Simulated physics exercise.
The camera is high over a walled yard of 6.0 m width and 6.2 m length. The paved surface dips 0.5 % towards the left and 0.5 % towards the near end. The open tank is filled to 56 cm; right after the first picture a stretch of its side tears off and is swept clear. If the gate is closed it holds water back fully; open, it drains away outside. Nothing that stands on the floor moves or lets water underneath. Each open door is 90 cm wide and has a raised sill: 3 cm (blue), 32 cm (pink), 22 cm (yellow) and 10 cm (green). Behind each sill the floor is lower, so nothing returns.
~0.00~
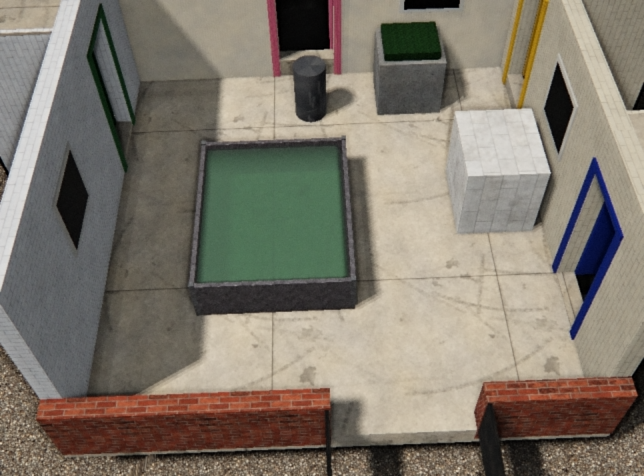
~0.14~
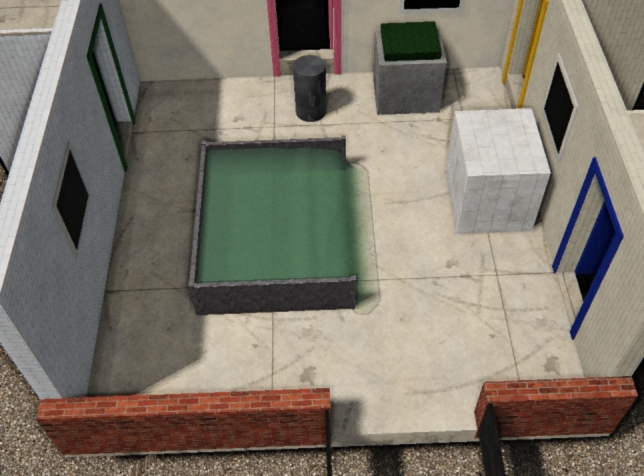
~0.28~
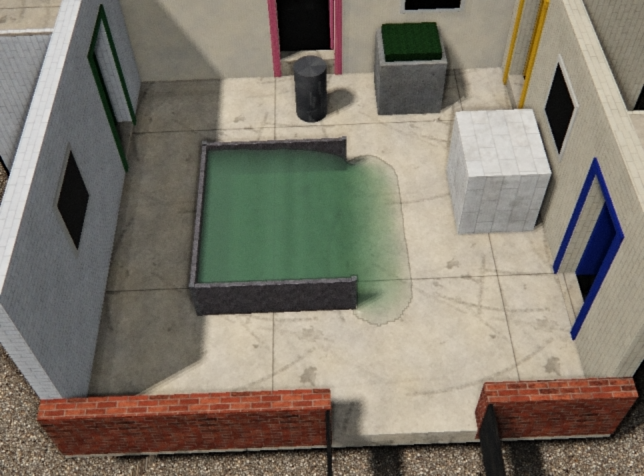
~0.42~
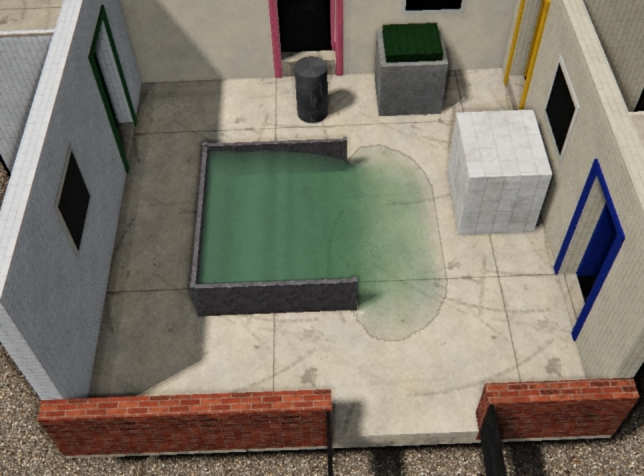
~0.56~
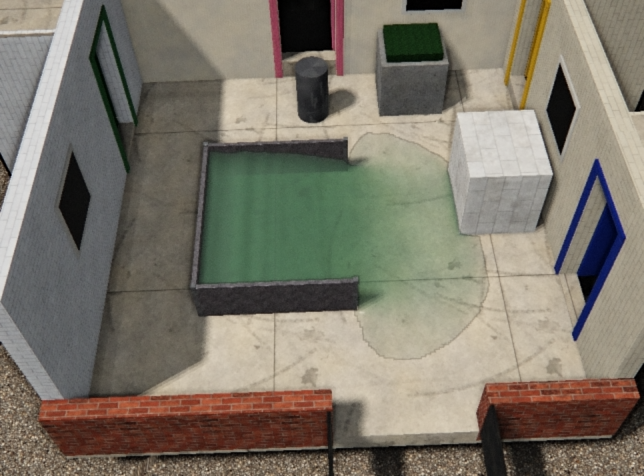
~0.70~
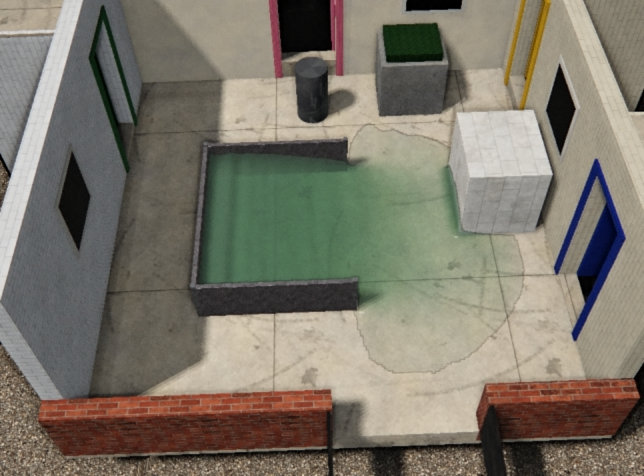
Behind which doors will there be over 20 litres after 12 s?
The water let in: At the blue door it passes the limit; at the pink door it does not reach the limit; at the yellow door it stays under the limit; at the green door it stays under the limit.
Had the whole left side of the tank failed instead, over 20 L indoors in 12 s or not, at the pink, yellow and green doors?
Then: Pink not over, yellow under, green over.
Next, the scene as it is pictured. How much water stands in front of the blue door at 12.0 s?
Roughly 4.0 cm deep.
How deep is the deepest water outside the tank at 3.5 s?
Roughly 25 cm.
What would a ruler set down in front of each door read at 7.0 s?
In cm: Blue 9, pink 6, yellow 9, green 7.
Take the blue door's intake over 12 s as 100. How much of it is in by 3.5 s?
About 60 per cent.
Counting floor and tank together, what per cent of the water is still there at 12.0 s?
Roughly 66 in a hundred.
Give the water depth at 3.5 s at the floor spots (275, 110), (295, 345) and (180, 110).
Roughly 0, 0 and 0 cm, in turn.
After 1.4 s water covers 35 % of the floor and is deepest (38 cm) near (447, 222); blue door 14 cm at the sill, 22 L in, pink door not reached, yellow door not reached, green door not reached.
After 2.2 s water covers 40 % of the floor and is deepest (36 cm) near (497, 69); blue door 21 cm at the sill, 142 L in, pink door not reached, yellow door 17 cm at the sill, 0 L in, green door not reached.
After 3.5 s water covers 50 % of the floor and is deepest (25 cm) near (555, 409); blue door 18 cm at the sill, 296 L in, pink door 3 cm at the sill, 0 L in, yellow door 17 cm at the sill, 1 L in, green door not reached.
After 7.0 s water covers 90 % of the floor and is deepest (12 cm) near (470, 148); blue door 9 cm at the sill, 453 L in, pink door 6 cm at the sill, 0 L in, yellow door 9 cm at the sill, 2 L in, green door 7 cm at the sill, 0 L in.
After 12.0 s water covers 95 % of the floor and is deepest (9 cm) near (100, 335); blue door 4 cm at the sill, 487 L in, pink door 1 cm at the sill, 0 L in, yellow door 4 cm at the sill, 2 L in, green door 5 cm at the sill, 0 L in.
